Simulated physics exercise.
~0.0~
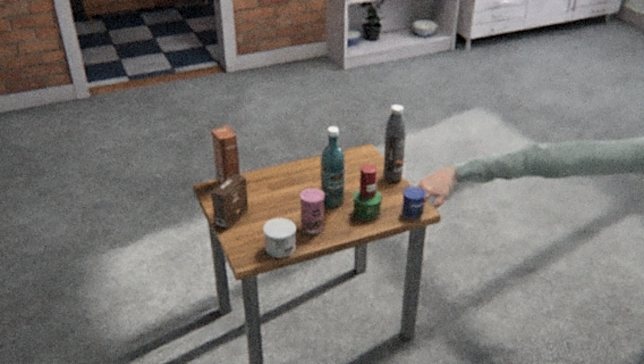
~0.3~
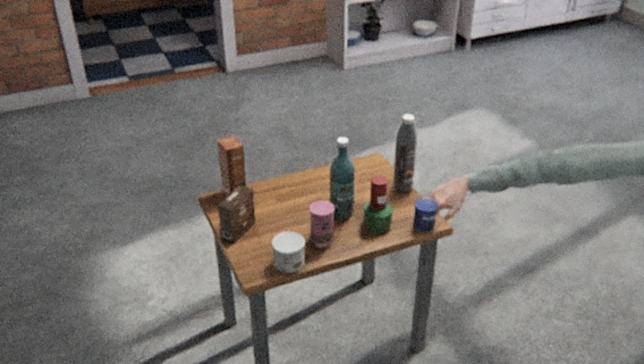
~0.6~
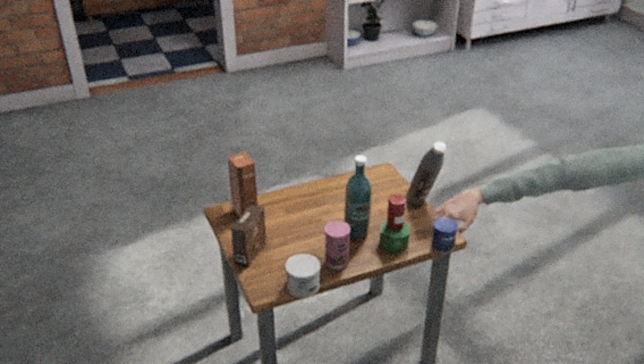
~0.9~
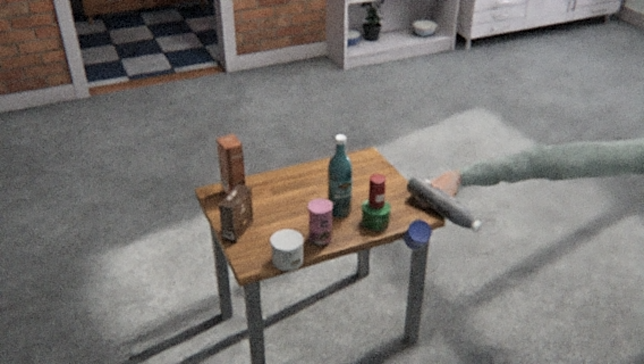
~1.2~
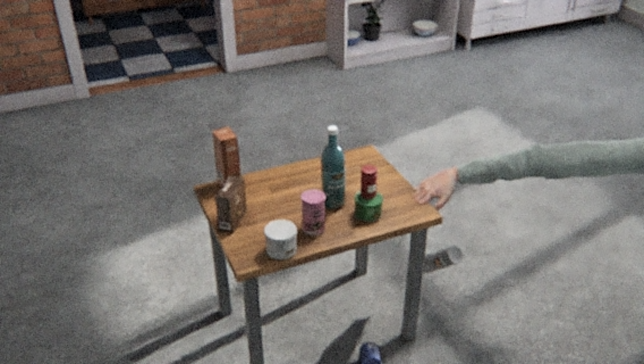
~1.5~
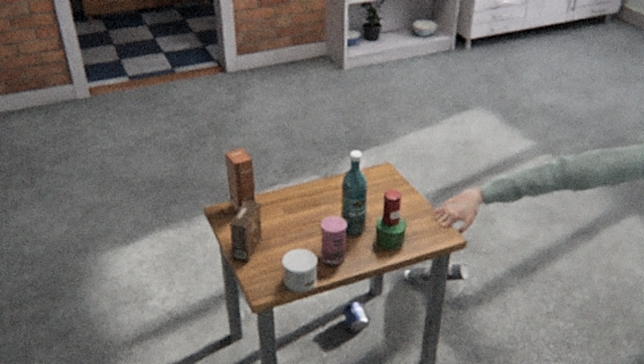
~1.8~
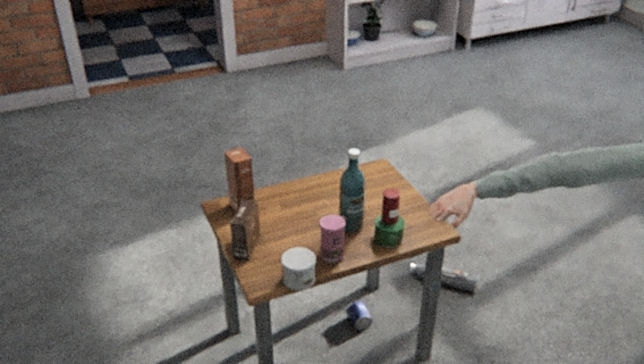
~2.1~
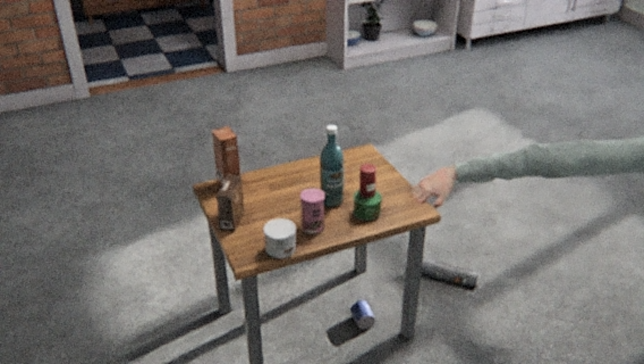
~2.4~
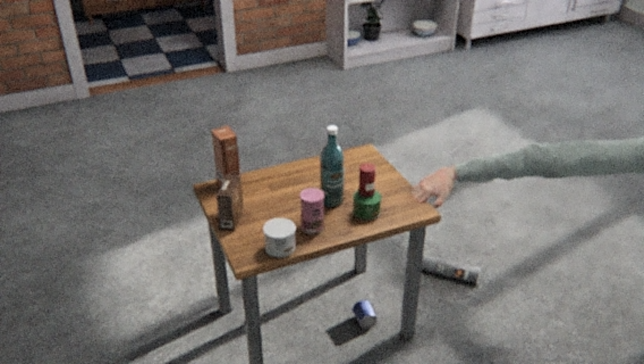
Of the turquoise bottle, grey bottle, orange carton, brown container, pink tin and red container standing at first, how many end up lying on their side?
One of them ends up lying on its side, the grey bottle, which is on the floor beside the table.
